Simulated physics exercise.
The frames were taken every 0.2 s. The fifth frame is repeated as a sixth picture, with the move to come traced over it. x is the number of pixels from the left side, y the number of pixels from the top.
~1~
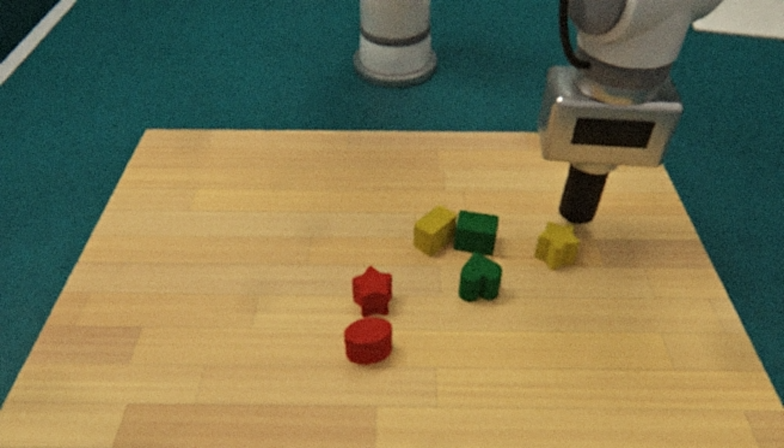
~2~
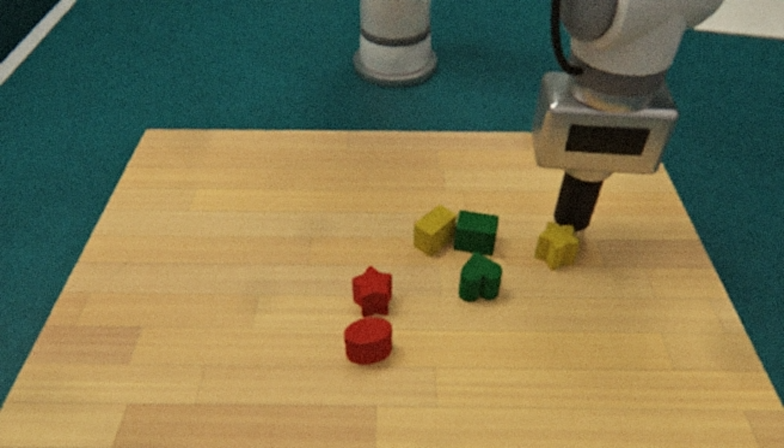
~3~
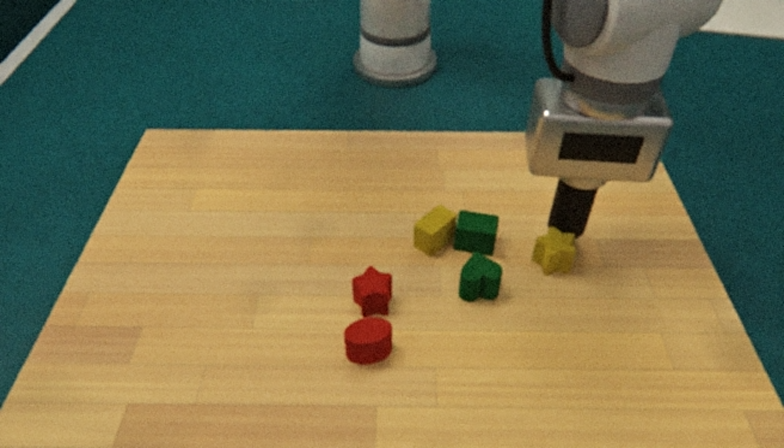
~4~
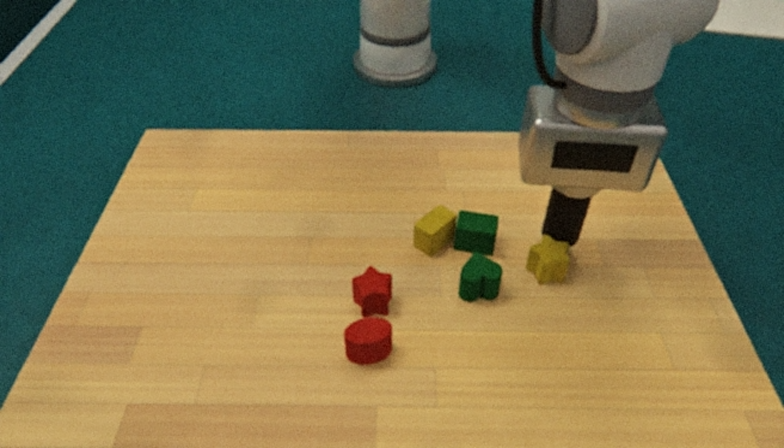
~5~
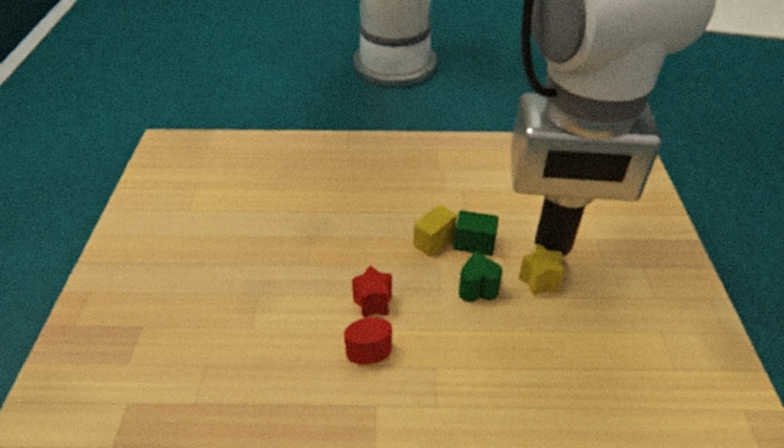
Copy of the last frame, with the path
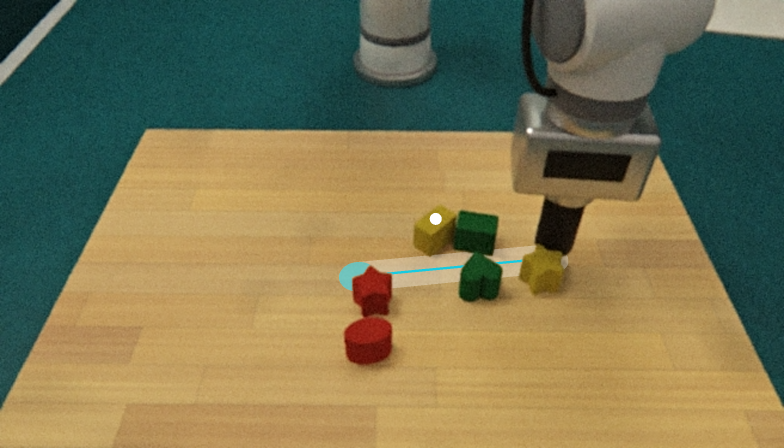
On a light wooden table scattered with small red, green and yellow blocks, a robot arm lowered its dark tip to the yellow star and nudged it a short way toward the front and slightly left.
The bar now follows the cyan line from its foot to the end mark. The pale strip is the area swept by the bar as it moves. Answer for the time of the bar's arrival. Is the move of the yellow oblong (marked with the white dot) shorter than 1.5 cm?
Yes, that is how it ends up.
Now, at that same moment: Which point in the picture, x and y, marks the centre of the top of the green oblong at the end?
The middle of its upper face should be somewhere near (454, 217).
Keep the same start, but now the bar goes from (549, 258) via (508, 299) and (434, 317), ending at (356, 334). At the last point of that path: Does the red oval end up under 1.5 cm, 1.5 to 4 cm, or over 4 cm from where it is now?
1.5 to 4 cm.
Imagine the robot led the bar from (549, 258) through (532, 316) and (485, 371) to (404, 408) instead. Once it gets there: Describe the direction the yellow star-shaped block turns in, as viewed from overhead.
It goes round opposite to clock hands.
Path on the board, straight from (549, 258) to (358, 276); the dot is on the yellow oblong.
On the path given first. One third of the way, bar at (489, 250); yellow oblong at (429, 215), turned 30° anticlockwise; green oblong at (465, 218), turned 35° clockwise; yellow star-shaped block at (531, 265), turned 45° anticlockwise.
Two thirds of the way, bar at (422, 256); yellow oblong at (426, 213), turned 40° anticlockwise; green oblong at (454, 217), turned 75° clockwise; green heart at (465, 272), turned 65° anticlockwise; yellow star-shaped block at (531, 265), turned 45° anticlockwise.
At the end, bar at (357, 262); yellow oblong at (426, 213), turned 40° anticlockwise; green oblong at (454, 217), turned 75° clockwise; green heart at (465, 272), turned 65° anticlockwise; yellow star-shaped block at (531, 265), turned 45° anticlockwise.
